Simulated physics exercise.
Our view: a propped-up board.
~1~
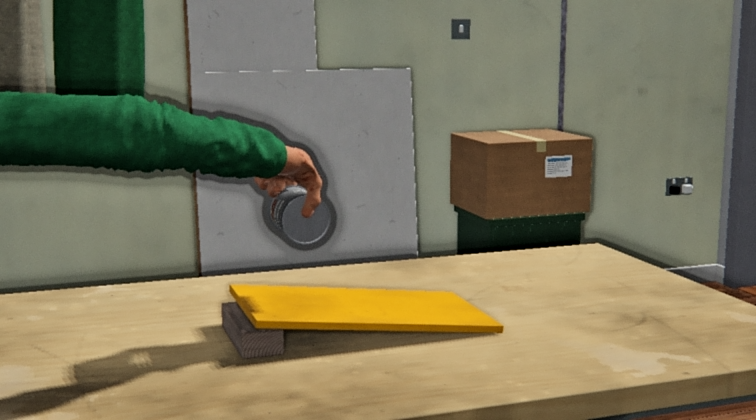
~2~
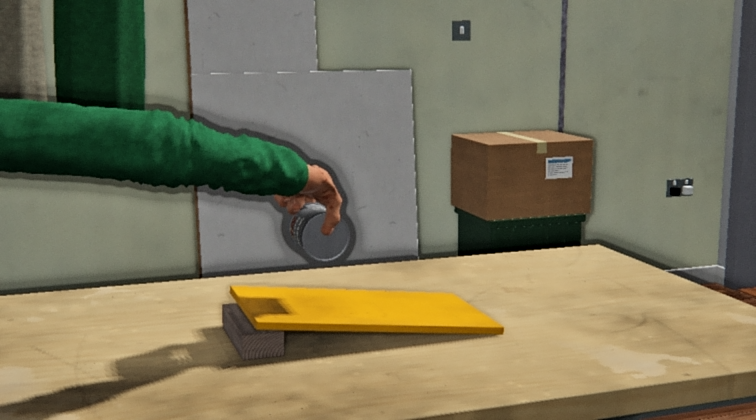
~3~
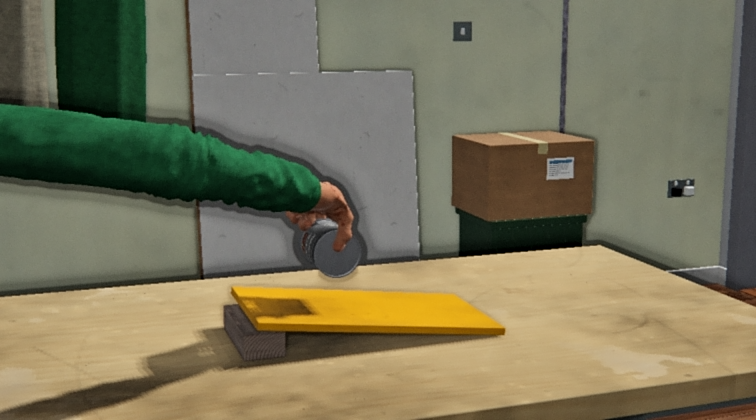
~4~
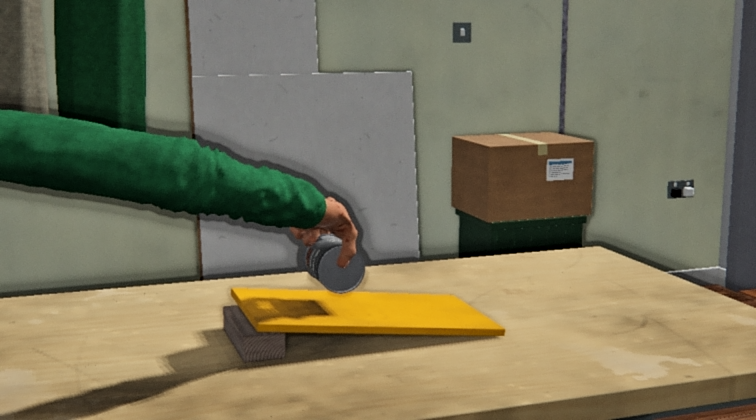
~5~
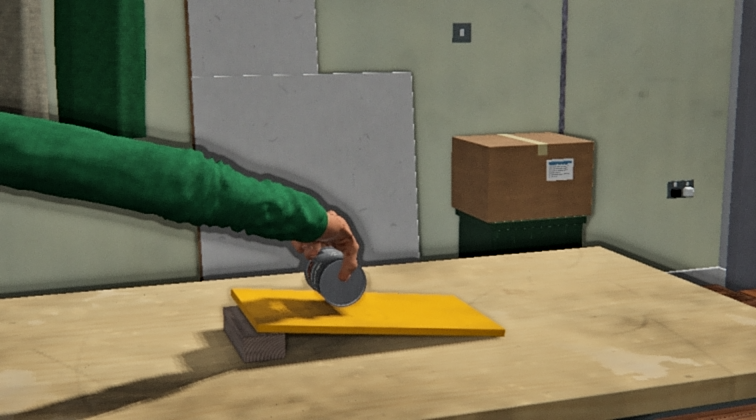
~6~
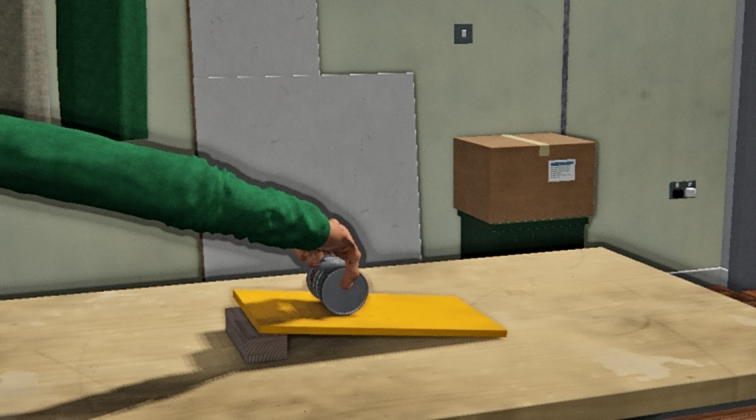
On a wooden tabletop, a yellow board is propped up at its left end on a block; a green-sleeved arm reaches in from the left, lowers a grey tin on its side and sets it on the board, still holding it.
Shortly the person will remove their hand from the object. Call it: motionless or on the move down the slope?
On the move.
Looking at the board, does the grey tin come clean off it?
In the end it goes over the edge.
Then, 1.00 s later than the last frame, grey tin now off the board.
Then, 1.60 s later than the last frame, things are still on the move.
Then, 2.20 s later than the last frame, as before.
When it is over, off the board, grey tin. The grey tin slides or rolls down.
